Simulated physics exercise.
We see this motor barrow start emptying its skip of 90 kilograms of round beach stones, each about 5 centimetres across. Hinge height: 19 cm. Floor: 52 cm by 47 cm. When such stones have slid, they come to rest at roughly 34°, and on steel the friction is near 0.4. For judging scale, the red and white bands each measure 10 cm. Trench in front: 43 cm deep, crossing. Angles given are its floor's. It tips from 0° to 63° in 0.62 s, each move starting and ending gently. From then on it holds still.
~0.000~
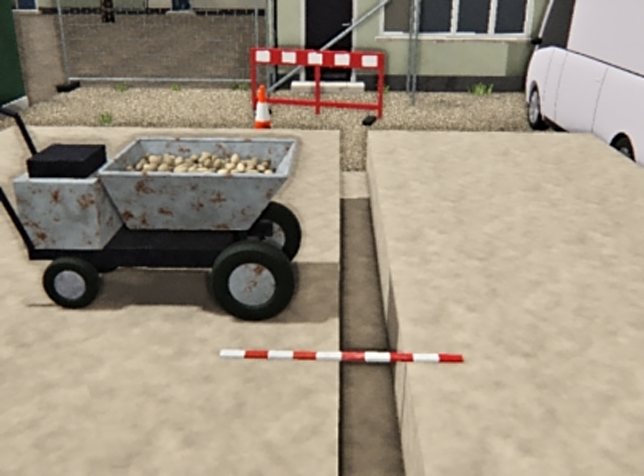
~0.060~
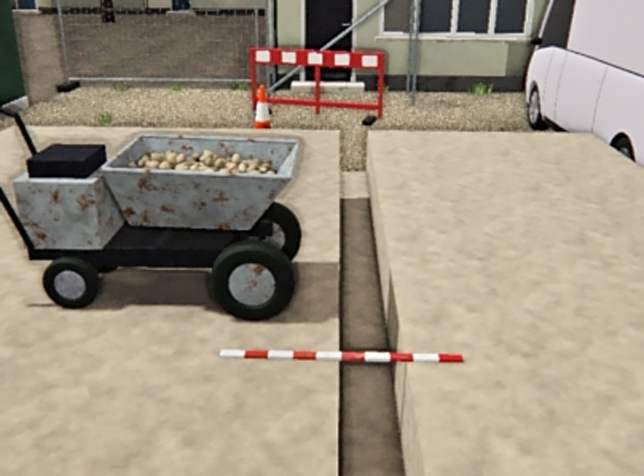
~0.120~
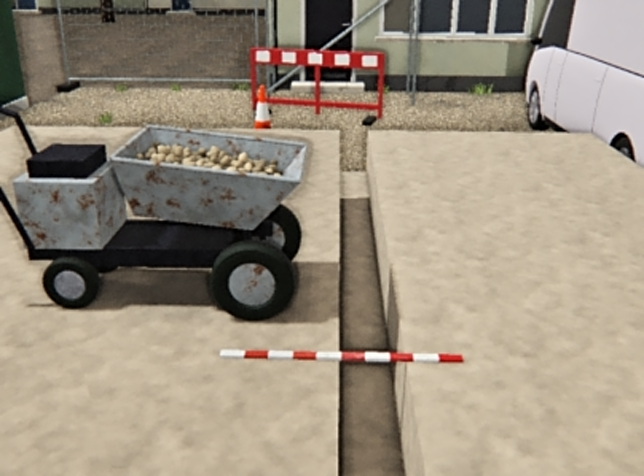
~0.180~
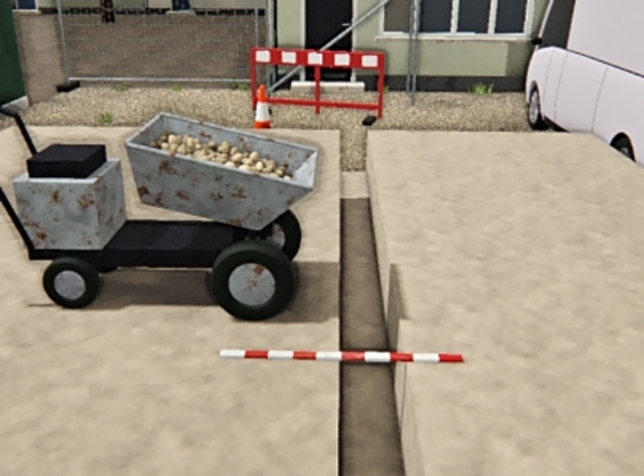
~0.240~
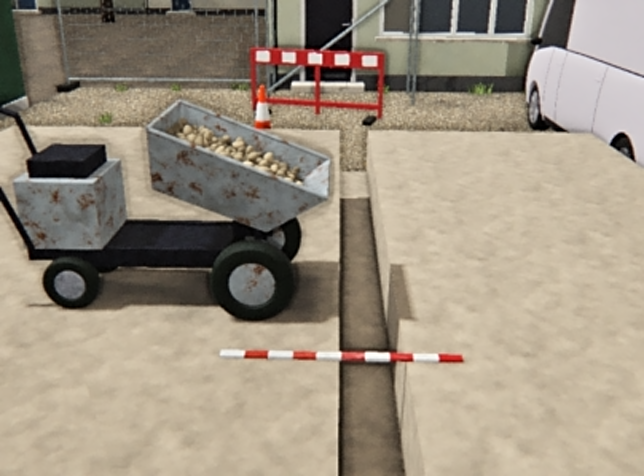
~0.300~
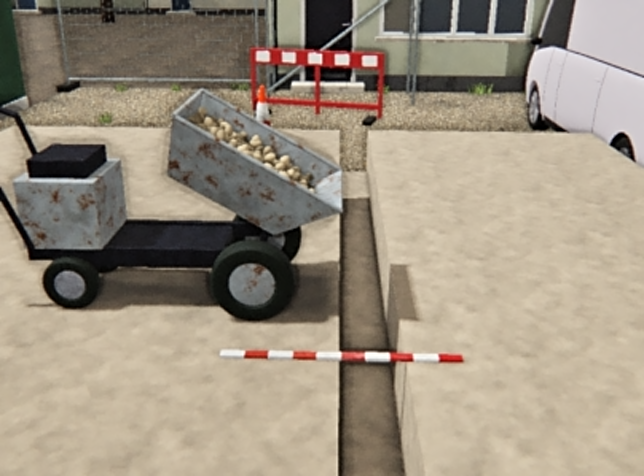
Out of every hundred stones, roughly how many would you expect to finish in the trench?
Close to 39 in every hundred.
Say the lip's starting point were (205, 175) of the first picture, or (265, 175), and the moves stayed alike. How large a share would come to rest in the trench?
That gives roughly 70 per cent and roughly 55 per cent.
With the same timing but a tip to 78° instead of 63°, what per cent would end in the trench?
Roughly 30 percent.
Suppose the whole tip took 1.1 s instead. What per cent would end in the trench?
Roughly 50 per cent.
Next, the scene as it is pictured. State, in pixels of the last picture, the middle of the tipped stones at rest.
Look at roughly (422, 291).
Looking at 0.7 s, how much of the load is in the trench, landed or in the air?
Some 5 per cent of the load by that point.
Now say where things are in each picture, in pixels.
The skip is at 0°, its lip at (288, 177); the top of the load is at (199, 163), in the first picture.
Lip at (291, 178), floor tilted 2°, highest stones at (184, 162); the stones move at 0.4 m/s on average, in the second picture.
The skip is at 6°, its lip at (300, 182); the top of the load is at (170, 154); the stones move at 0.8 m/s on average, in the third picture.
The skip is at 13°, its lip at (313, 188); the top of the load is at (173, 143); the stones move at 1.0 m/s on average, in the fourth picture.
The skip is at 21°, its lip at (328, 198); the top of the load is at (186, 131); the stones move at 1.2 m/s on average, in the fifth picture.
The skip is at 30°, its lip at (342, 211); the top of the load is at (201, 121); the stones move at 1.3 m/s on average, in the sixth picture.
After 0.5 s the floor is at 53°; 100 % in the skip; the foremost stones are at (341, 221).
After 0.7 s the floor is at 63°; 85 % in the skip, 7 % in the trench, 8 % past the trench; the foremost stones are at (429, 288).
After 1.1 s the floor is at 63°; 33 % in the skip, 8 % in the trench, 59 % past the trench; the foremost stones are at (556, 298).
After 3.0 s the floor is at 63°; 0 % in the skip, 39 % in the trench, 61 % past the trench; the foremost stones are past the picture's edge.
